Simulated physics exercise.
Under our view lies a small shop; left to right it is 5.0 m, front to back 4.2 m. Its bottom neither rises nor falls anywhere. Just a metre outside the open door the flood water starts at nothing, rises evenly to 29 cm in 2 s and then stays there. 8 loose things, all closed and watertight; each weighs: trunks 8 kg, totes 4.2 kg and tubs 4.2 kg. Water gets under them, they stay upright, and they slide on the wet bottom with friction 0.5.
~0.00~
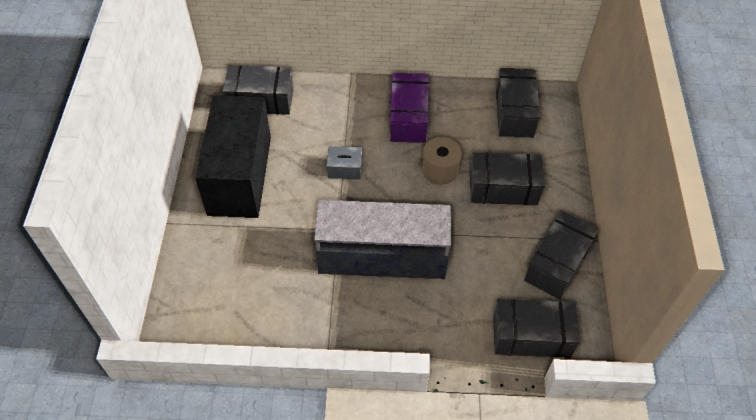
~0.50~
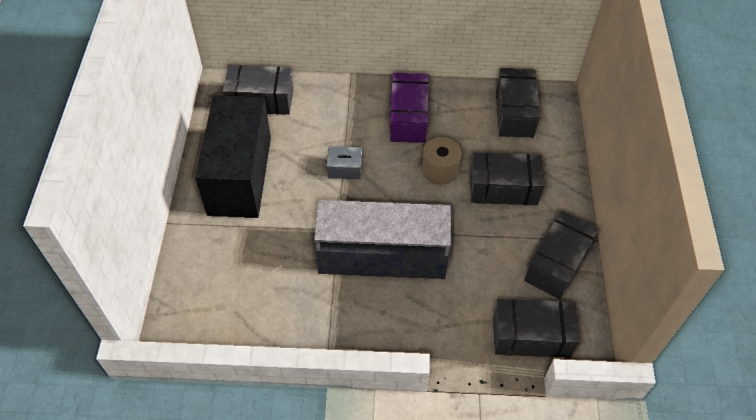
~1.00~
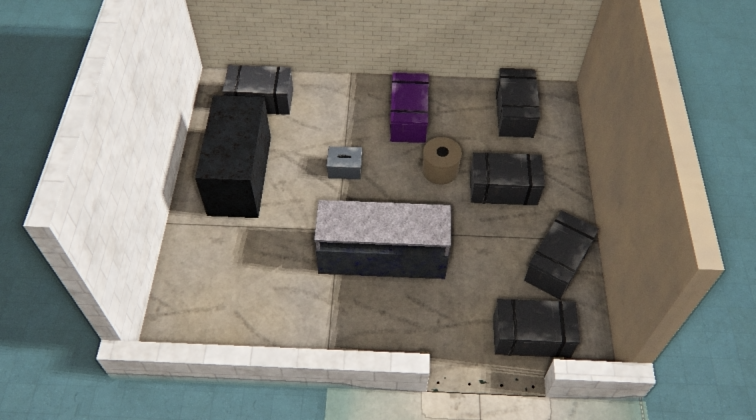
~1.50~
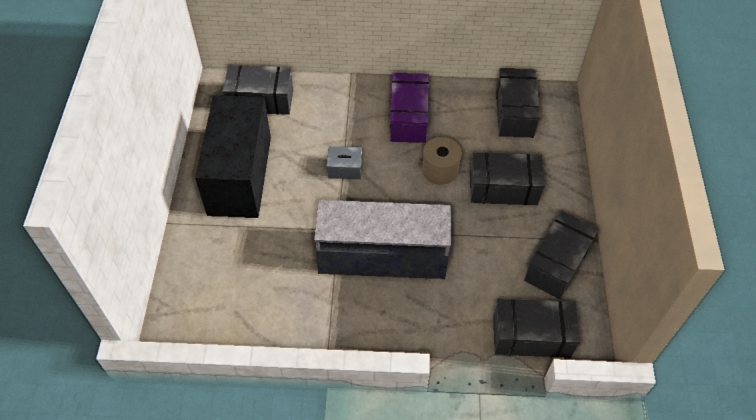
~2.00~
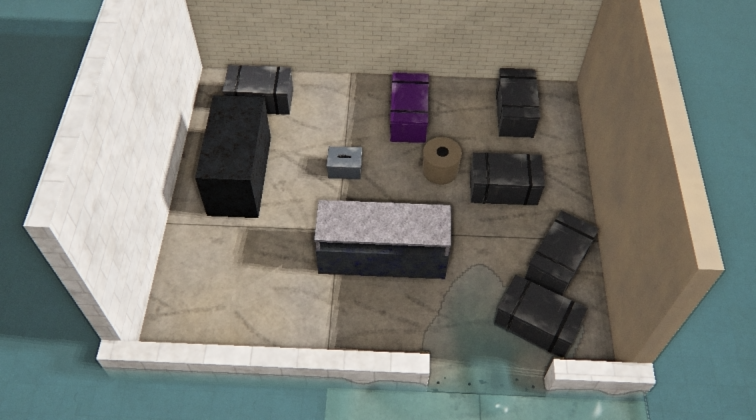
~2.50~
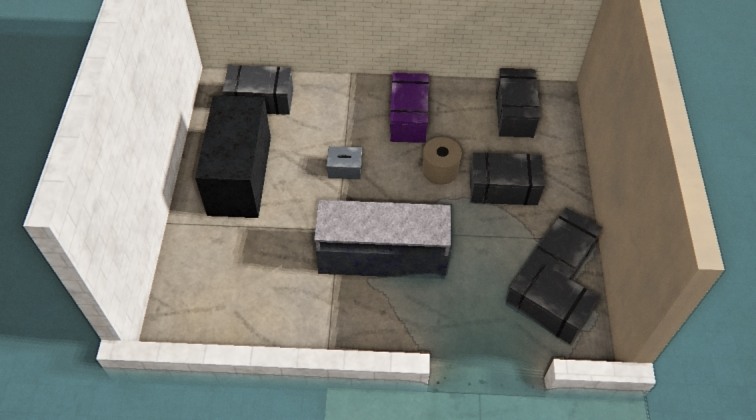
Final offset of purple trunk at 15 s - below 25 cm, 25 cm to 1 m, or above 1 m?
It gets shunted far.
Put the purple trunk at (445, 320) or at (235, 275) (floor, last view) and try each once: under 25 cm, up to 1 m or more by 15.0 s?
Try one: Large displacement; try two: Moderate displacement.
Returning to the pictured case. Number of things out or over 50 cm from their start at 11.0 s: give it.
By then the count is 8.
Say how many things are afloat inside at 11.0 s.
Count: 8.
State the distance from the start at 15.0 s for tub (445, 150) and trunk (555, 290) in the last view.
The first is 300 cm from its start, the second 300 cm.
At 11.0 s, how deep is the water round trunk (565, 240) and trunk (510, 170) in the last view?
First about 15 cm, second about 8 cm.
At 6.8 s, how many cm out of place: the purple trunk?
It is about 150 cm out of place by then.
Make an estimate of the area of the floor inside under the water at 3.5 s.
Roughly 9.5 m2.
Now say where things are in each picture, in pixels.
The first picture shows the purple trunk at (410, 97) rests on the ground; 0.0 m2 under water; 0 of 8 have shifted.
The second picture shows the purple trunk at (410, 97) rests on the ground; 0.0 m2 under water; 0 of 8 have shifted.
The third picture shows the purple trunk at (410, 97), on the bottom; water covers 0.0 m2; 0 of 8 have shifted.
The fourth picture shows the purple trunk at (410, 97) rests on the ground; water covers 0.2 m2; 0 of 8 have shifted.
The fifth picture shows the purple trunk at (410, 97) rests on the ground; 1.0 m2 under water; 1 of 8 have shifted.
The sixth picture shows the purple trunk at (410, 97) rests on the ground; 2.9 m2 under water; 1 of 8 have shifted.
After 3.5 s the purple trunk is near (409, 96), 0.0 m from its start, aground; 3 afloat.
After 6.8 s the purple trunk is near (281, 88), 1.6 m from its start, afloat; 7 afloat.
After 11.0 s the purple trunk is near (270, 82), 1.7 m from its start, afloat; 8 afloat.
After 15.0 s the purple trunk is near (268, 79), 1.7 m from its start, afloat; 8 afloat.
